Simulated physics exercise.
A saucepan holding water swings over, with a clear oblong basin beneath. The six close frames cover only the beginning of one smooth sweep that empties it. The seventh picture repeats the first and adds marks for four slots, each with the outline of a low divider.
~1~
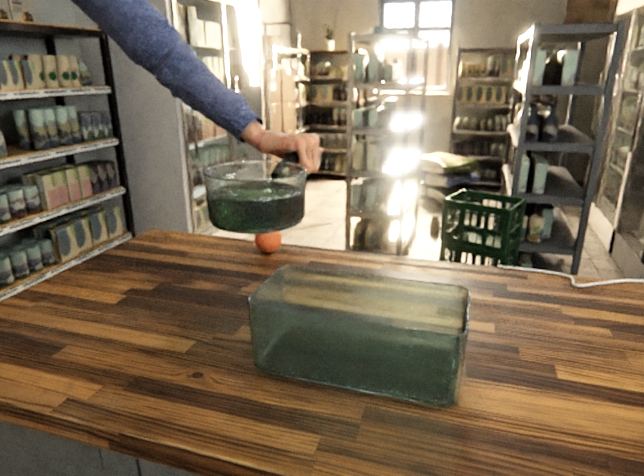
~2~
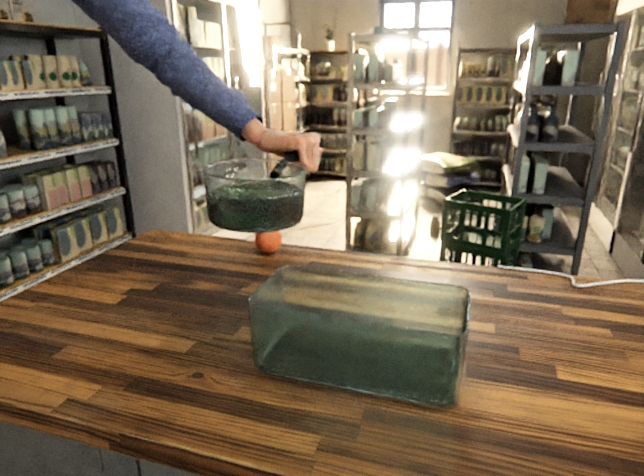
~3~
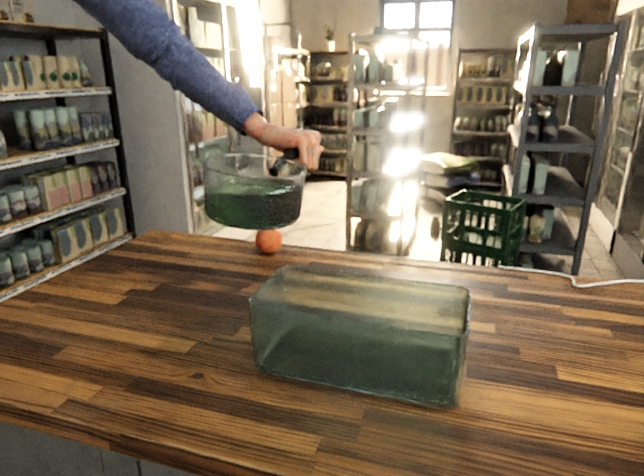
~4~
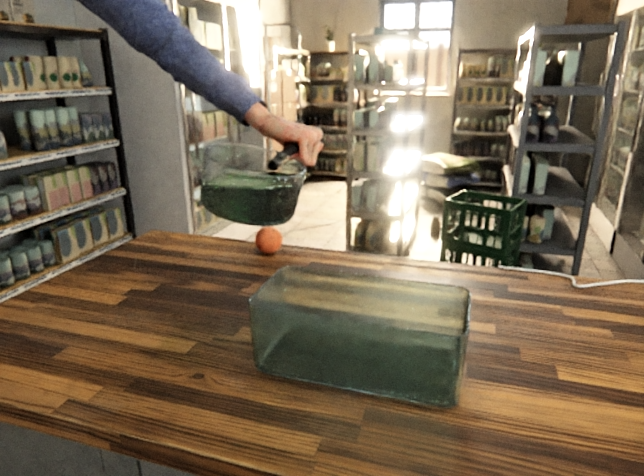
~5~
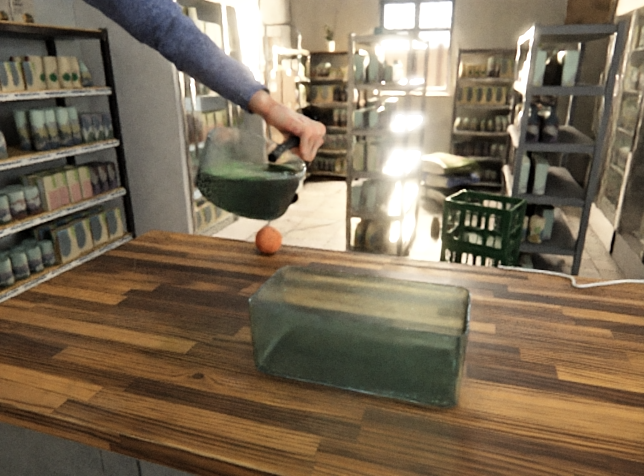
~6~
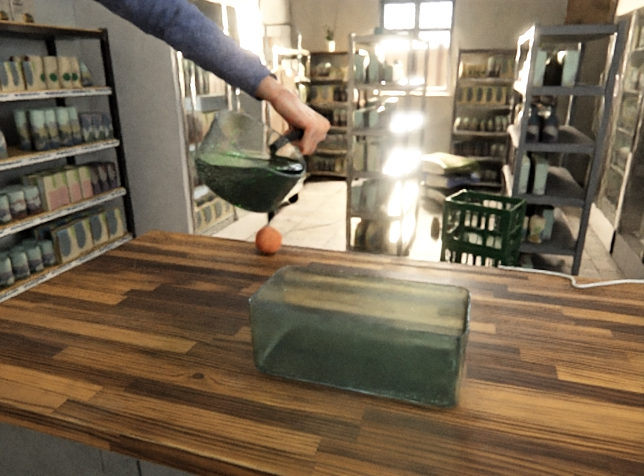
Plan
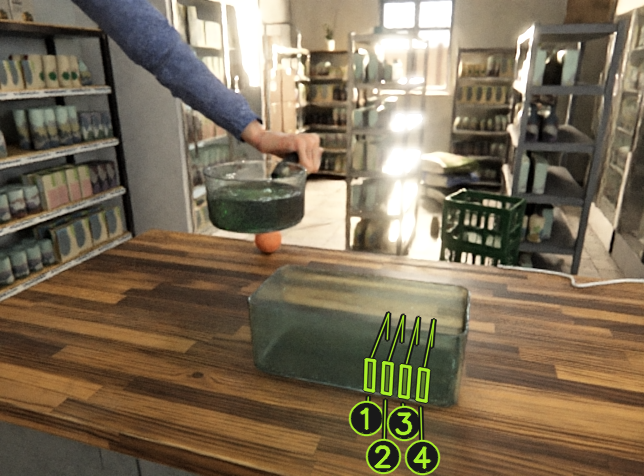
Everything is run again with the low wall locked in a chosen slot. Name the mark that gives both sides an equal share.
1 beats the others.
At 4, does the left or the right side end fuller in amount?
The left side.
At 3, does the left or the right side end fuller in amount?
The left one.
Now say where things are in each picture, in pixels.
The first picture shows upright, lip at (300, 172); basin from (255, 365) to (457, 404); nothing has left yet.
The second picture shows upright, lip at (301, 172); nothing has left yet.
The third picture shows tipped about 6°, lip at (301, 173); nothing has left yet.
The fourth picture shows tipped about 14°, lip at (301, 173); nothing has left yet.
The fifth picture shows tipped about 24°, lip at (301, 173); nothing has left yet.
The sixth picture shows tipped about 36°, lip at (301, 173); nothing has left yet.
In lime, 1 at (368, 396); 2 at (385, 400); 3 at (402, 403); 4 at (420, 407).
With 1, about 51 % ends left of the wall and 46 % right of it.
With 2, about 88 % ends left of the wall and 9 % right of it; 3 % is lost outside.
With 3, about 92 % ends left of the wall and 5 % right of it; 3 % is lost outside.
With 4, about 91 % ends left of the wall and 7 % right of it; 3 % is lost outside.
